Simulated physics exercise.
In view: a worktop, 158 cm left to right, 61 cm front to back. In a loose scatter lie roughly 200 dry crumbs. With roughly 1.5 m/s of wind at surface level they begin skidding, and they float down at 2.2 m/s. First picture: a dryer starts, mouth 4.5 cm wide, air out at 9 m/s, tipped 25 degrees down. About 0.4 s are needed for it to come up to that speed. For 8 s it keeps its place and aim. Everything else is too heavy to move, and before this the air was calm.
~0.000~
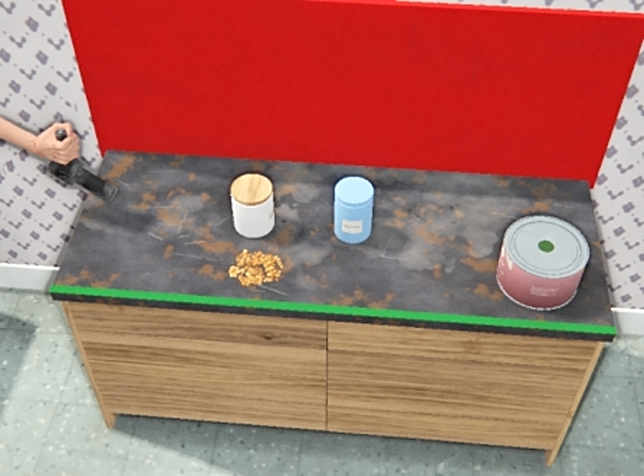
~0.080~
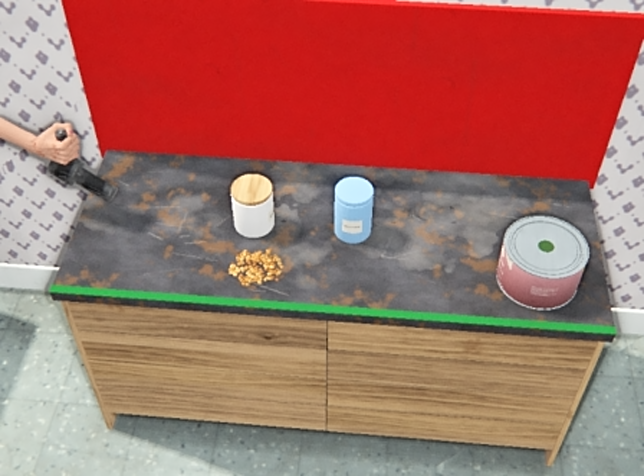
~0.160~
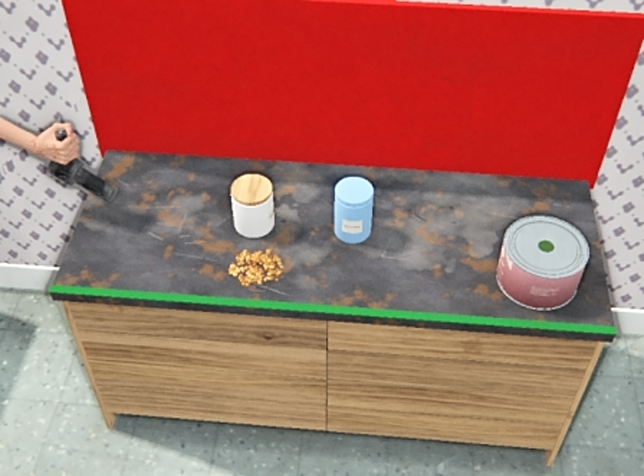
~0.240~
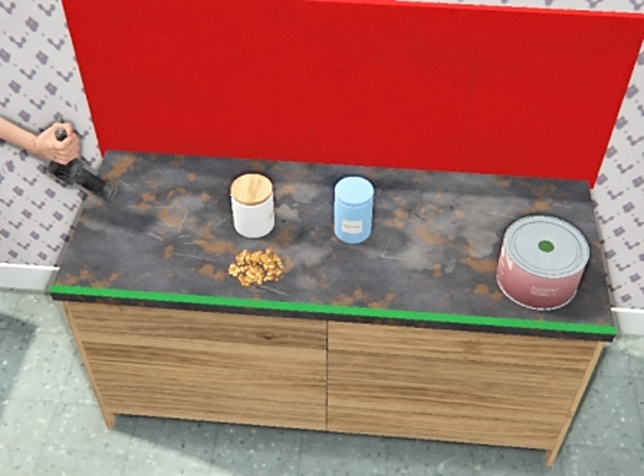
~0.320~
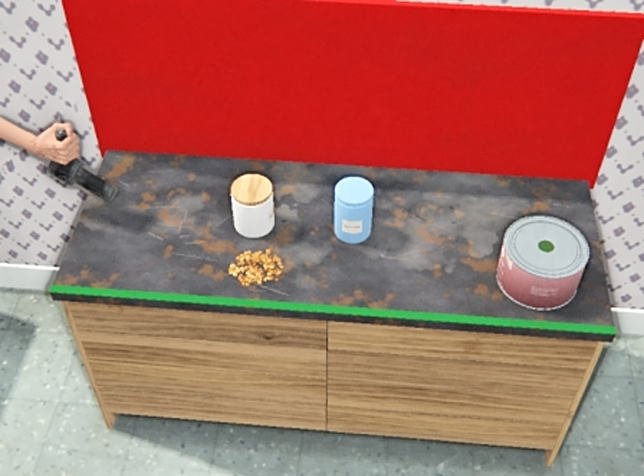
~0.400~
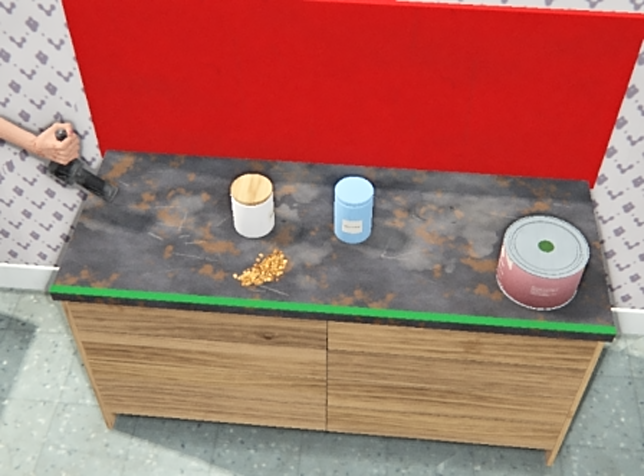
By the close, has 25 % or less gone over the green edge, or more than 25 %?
More than 25 %.
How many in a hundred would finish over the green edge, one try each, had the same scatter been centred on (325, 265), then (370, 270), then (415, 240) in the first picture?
40 %, 25 %, 0 %.
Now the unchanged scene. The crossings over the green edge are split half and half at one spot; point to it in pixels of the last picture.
The middle of the crossings lies near (378, 317) in the last picture.
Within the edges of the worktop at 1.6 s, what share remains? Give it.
Reading: About 3 %.
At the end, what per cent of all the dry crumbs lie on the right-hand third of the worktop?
It comes out near 3 in a hundred.
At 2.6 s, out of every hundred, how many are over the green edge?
Roughly 100 per cent.
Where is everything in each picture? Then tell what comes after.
In the first frame, the middle of the dry crumbs is near (258, 269), none has stirred yet and the mouth of the dryer is at (113, 196).
In the second frame, the middle of the dry crumbs is near (257, 268), none has stirred yet and the green edge is centred on (327, 313).
In the third frame, the middle of the dry crumbs is near (257, 268), none has stirred yet, the top of a jar is at (252, 188) and the top of a jar is at (354, 190).
In the fourth frame, the middle of the dry crumbs is near (257, 268) and none has stirred yet.
In the fifth frame, the middle of the dry crumbs is near (257, 268) and none has stirred yet.
In the sixth frame, the middle of the dry crumbs is near (267, 271), the farthest in sight from the dryer is at (277, 280) and about 50 % have left their places.
After 1.6 s, 3 % are on the move or not yet settled, 97 % are over the green edge.
After 2.6 s, 3 % are on the move or not yet settled, 97 % are over the green edge.
After 4.4 s, 2 % are on the move or not yet settled, 97 % are over the green edge.
After 8.0 s, at the end, 97 % are over the green edge.
